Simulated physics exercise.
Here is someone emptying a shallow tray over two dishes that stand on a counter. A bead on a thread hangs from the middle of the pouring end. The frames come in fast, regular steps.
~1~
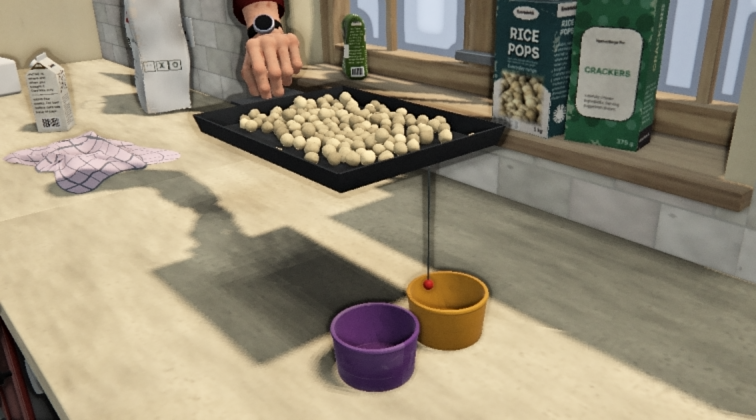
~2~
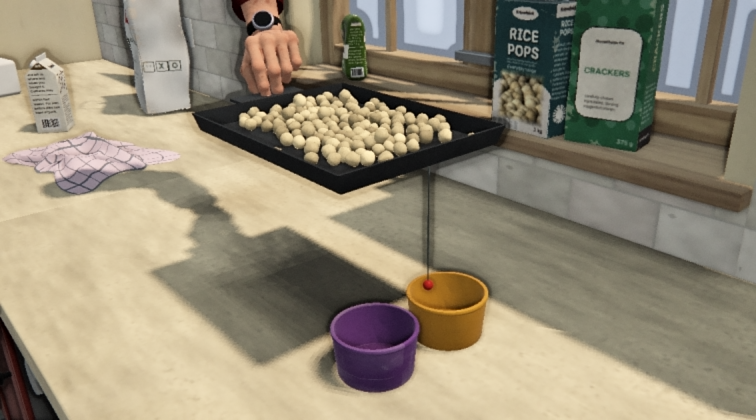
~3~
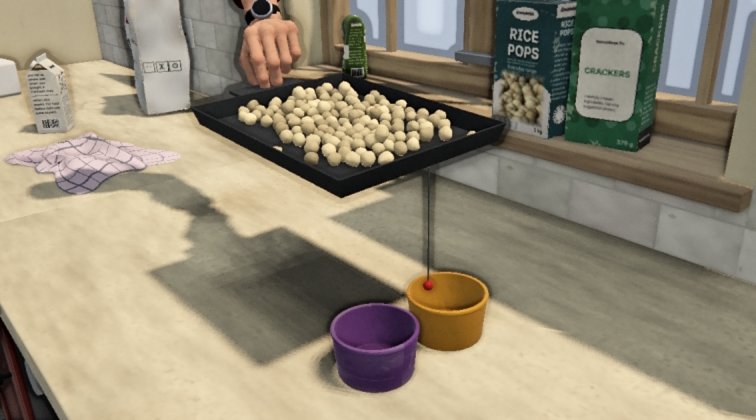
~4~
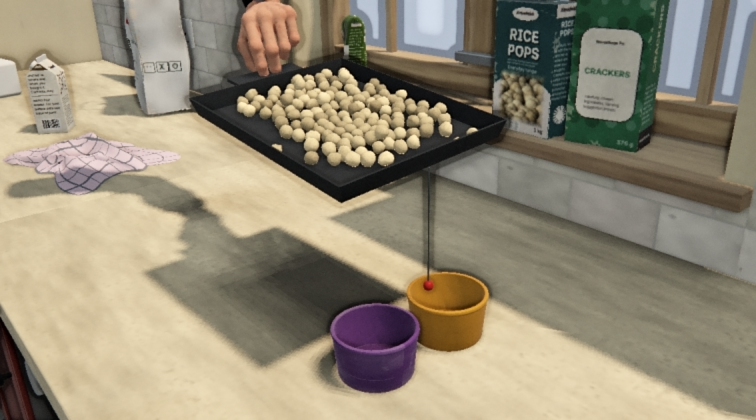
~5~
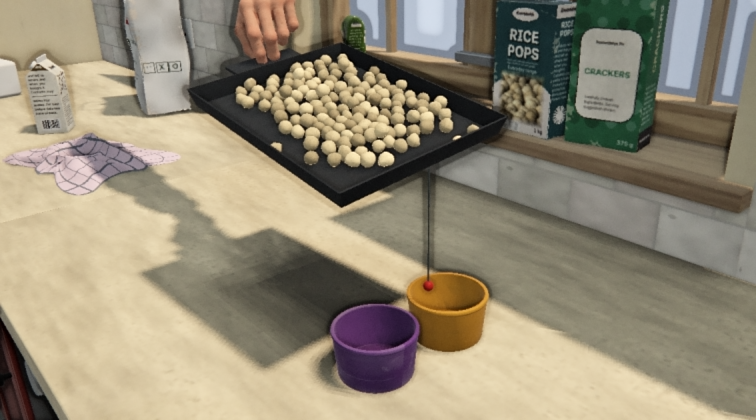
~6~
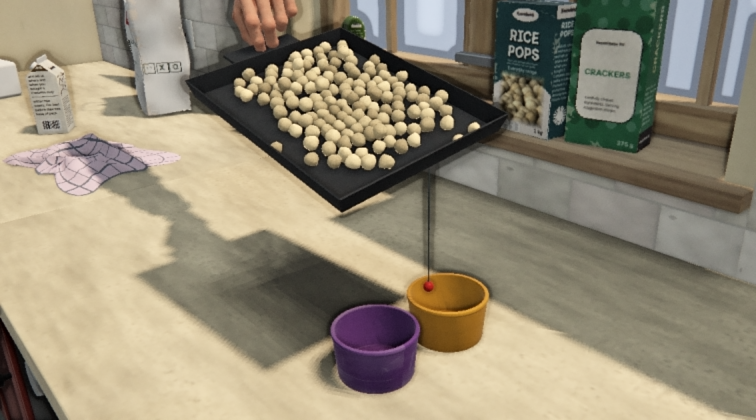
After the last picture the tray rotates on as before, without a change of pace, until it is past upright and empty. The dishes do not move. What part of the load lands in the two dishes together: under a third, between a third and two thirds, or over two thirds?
In the dishes lies between a third and two thirds of it.
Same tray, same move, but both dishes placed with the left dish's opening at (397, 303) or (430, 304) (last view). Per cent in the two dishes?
In turn 0 and 0 in a hundred.
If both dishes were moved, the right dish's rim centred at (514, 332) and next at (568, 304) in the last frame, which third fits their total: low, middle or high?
In turn: Below one third; under a third.
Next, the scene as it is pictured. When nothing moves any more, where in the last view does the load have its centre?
Roughly at (366, 373).
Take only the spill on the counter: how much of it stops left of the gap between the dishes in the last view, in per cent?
Near 80 %.
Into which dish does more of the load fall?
It is the left dish.
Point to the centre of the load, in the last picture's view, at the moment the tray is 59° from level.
Around (349, 127).
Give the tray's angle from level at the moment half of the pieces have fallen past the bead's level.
Near 95 degrees.
Soon, tray tipped steeply; nearly all on the tray; a stray few outside both; a stray few in the air.
A while on, tray tipped right over; about a third on the tray; about a quarter in the left dish; about a quarter outside both; about a quarter in the air.
Towards the end, tray tipped past a quarter turn; about half in the left dish; about half outside both.
Finally, tray tipped past a quarter turn; about half in the left dish; none in the right dish; about half outside both.
